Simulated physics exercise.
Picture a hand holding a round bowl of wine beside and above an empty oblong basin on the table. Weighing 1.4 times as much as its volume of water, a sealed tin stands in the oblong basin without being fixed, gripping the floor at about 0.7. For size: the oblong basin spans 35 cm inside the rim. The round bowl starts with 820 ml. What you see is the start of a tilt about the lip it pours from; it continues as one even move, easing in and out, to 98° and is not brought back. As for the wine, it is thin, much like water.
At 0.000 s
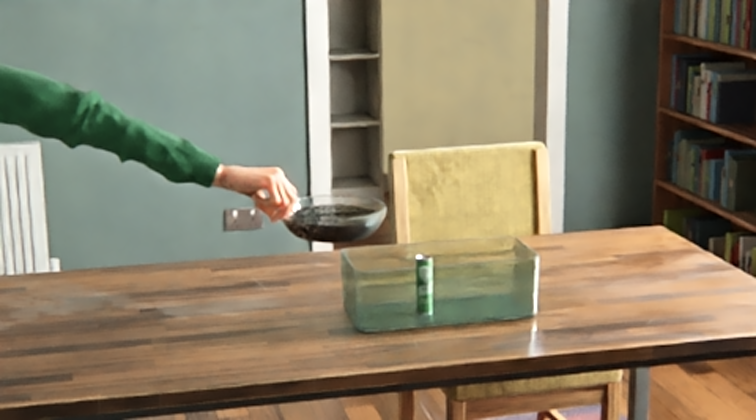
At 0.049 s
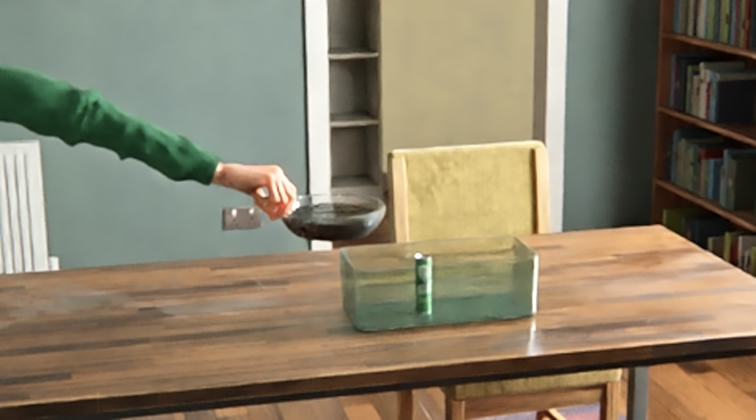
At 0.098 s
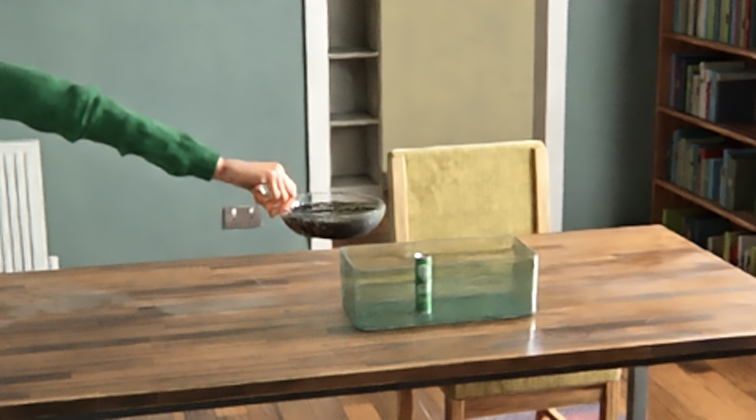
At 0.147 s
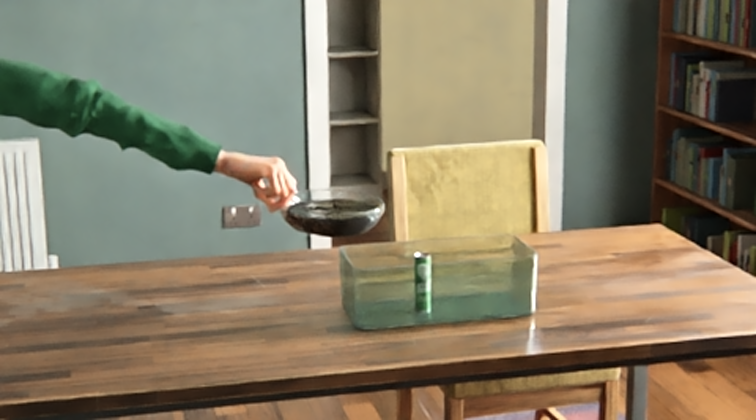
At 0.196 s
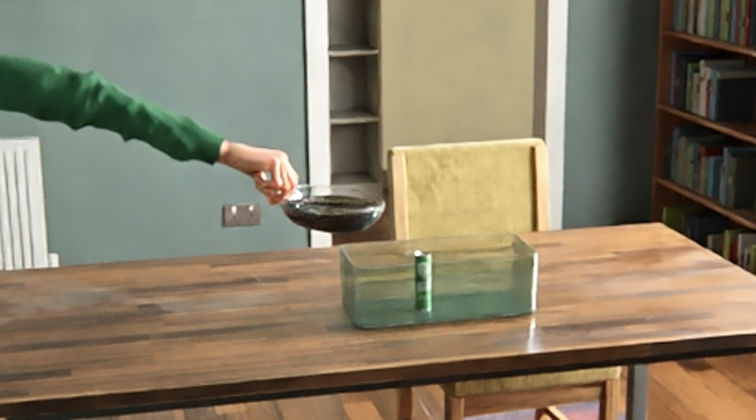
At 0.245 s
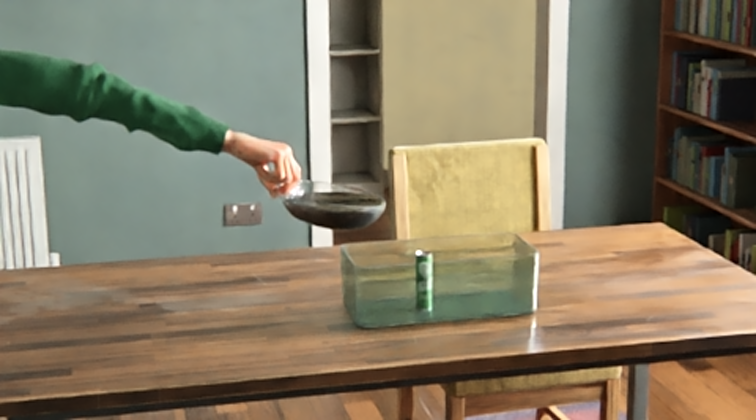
A hand slowly tilts a round bowl of dark liquid above a clear basin.
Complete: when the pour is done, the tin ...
... remains on its base.
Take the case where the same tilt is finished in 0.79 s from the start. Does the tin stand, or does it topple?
In that case the tin does not tip.
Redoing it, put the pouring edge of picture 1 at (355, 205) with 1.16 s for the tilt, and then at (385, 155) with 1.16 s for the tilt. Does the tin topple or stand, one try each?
Try 1: Tipped over; try 2: Still standing.
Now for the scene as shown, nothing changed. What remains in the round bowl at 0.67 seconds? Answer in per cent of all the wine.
I'd estimate some 34 % remains.
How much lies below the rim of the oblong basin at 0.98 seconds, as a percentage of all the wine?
Looks like about 92 % of the whole amount.
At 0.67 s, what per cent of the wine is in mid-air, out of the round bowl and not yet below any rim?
Near 48 per cent at that time.
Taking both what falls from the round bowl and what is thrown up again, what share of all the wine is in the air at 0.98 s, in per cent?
Something like 6 per cent is in the air then.
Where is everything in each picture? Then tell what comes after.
The first frame shows tilt 0°; pouring edge (384, 205); surface from (283, 218) to (381, 212); the oblong basin's rim runs from (348, 261) to (527, 248); the tin's top is at (424, 260).
The second frame shows tilt 0°; pouring edge (383, 204); surface from (282, 216) to (380, 211).
The third frame shows tilt 2°; pouring edge (383, 203); surface from (282, 215) to (380, 209).
The fourth frame shows tilt 4°; pouring edge (383, 203); surface from (282, 212) to (379, 207).
The fifth frame shows tilt 7°; pouring edge (383, 201); surface from (283, 207) to (380, 204).
The sixth frame shows tilt 10°; pouring edge (384, 201); surface from (285, 202) to (381, 201).
Then, 0.67 s in, the tilt is 61° and 34 per cent is still to pour; the tin stands where it began.
Then, 0.98 s in, the tilt is 92° and 1 per cent is still to pour; the tin stands where it began.
Then, 1.31 s in, the tilt is 98° and 0 per cent is still to pour; the tin stands where it began.
Then, 1.66 s in, the tilt is 98° and 0 per cent is still to pour; the tin stands where it began.
Finally, the tin stands where it began.
